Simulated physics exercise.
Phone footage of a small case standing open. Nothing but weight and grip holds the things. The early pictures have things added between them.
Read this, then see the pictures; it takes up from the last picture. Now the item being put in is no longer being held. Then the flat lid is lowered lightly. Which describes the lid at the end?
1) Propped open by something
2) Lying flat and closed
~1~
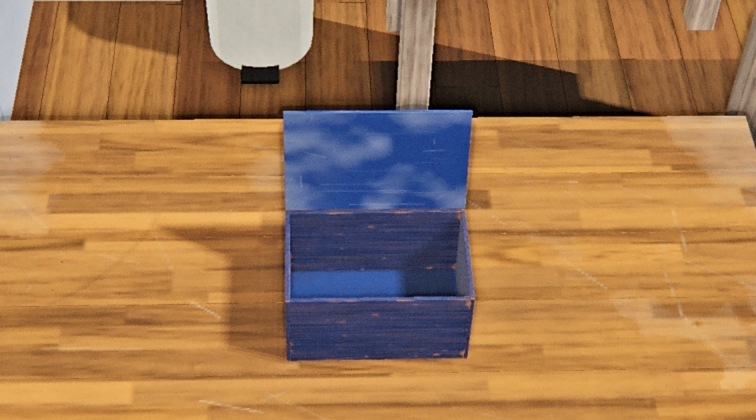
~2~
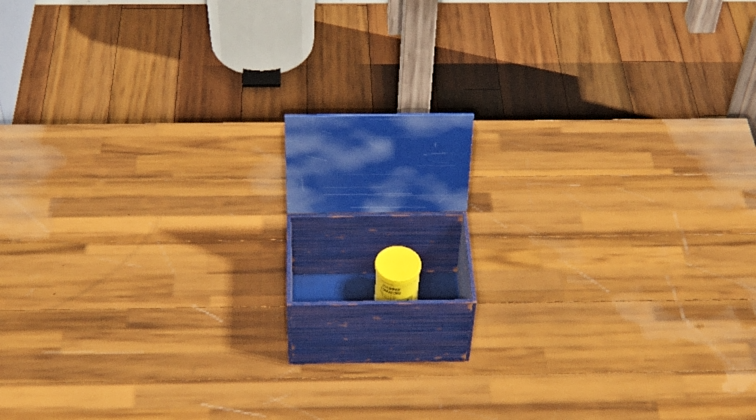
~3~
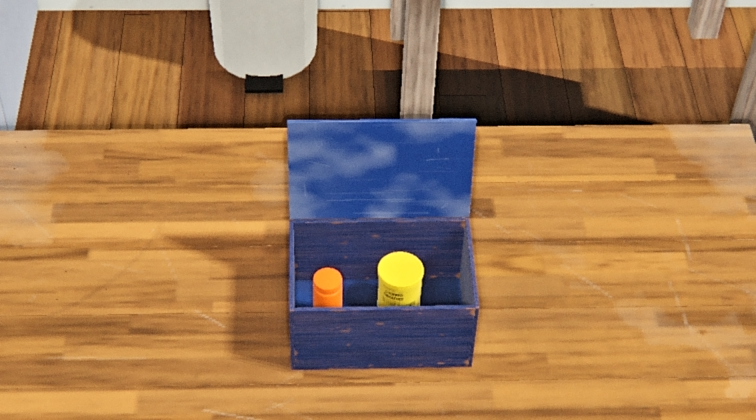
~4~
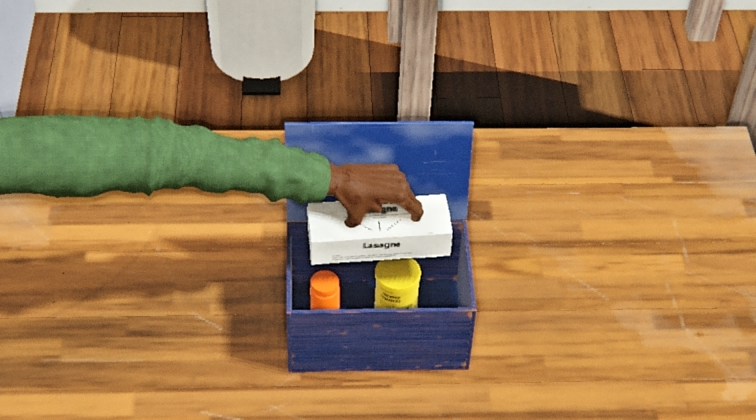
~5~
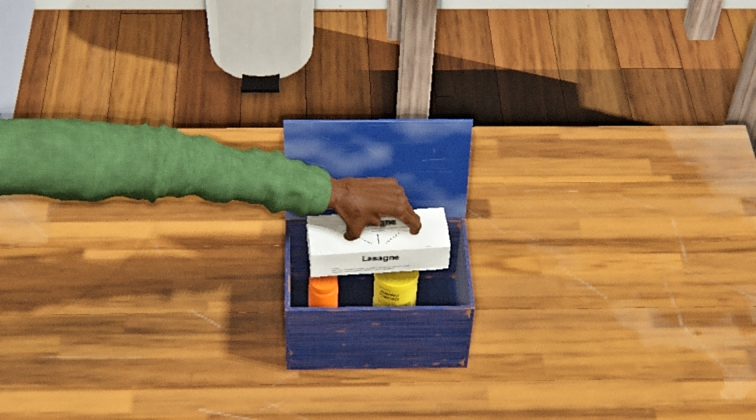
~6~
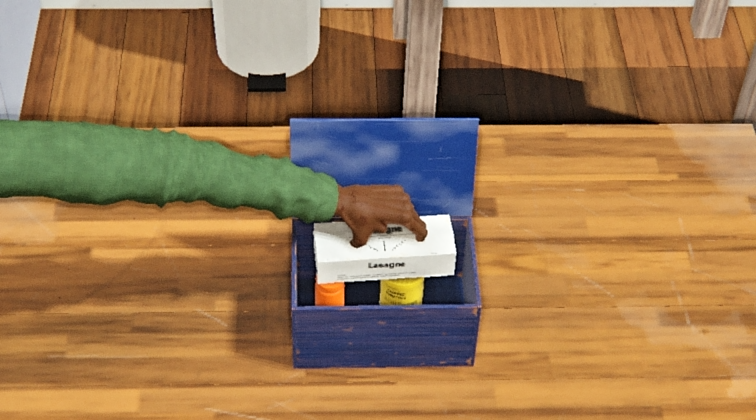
1.
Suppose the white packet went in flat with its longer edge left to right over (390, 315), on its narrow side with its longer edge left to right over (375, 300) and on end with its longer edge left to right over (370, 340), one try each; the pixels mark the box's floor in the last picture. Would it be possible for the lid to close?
The lid goes all the way down the first time, stays partly open the second time and stays partly open the third time.
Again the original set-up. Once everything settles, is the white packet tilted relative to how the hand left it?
Simply put, the white packet gets tilted.
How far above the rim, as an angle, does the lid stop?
Lid angle from rim - close to 16°.
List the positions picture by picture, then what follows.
In the first frame, the last thing is not in view yet.
In the second frame, the last thing is not in view yet.
In the third frame, the last thing is not in view yet; orange shaker (328, 300).
In the fourth frame, on its way; white packet (379, 229); orange shaker (325, 302).
In the fifth frame, on its way; white packet (378, 242); orange shaker (323, 300).
In the sixth frame, put in, still held; white packet (384, 249).
Then, 1.40 s after the last picture, lid 75° above the rim; white packet tipped 7° from how it was near (386, 253).
Then, 1.80 s after the last picture, lid 31° above the rim; white packet tipped 10° from how it was near (386, 253).
At rest, lid 16° above the rim; left askew, white packet and orange shaker; yellow tin in place. Seen from the same camera at the end, white packet near (389, 252).
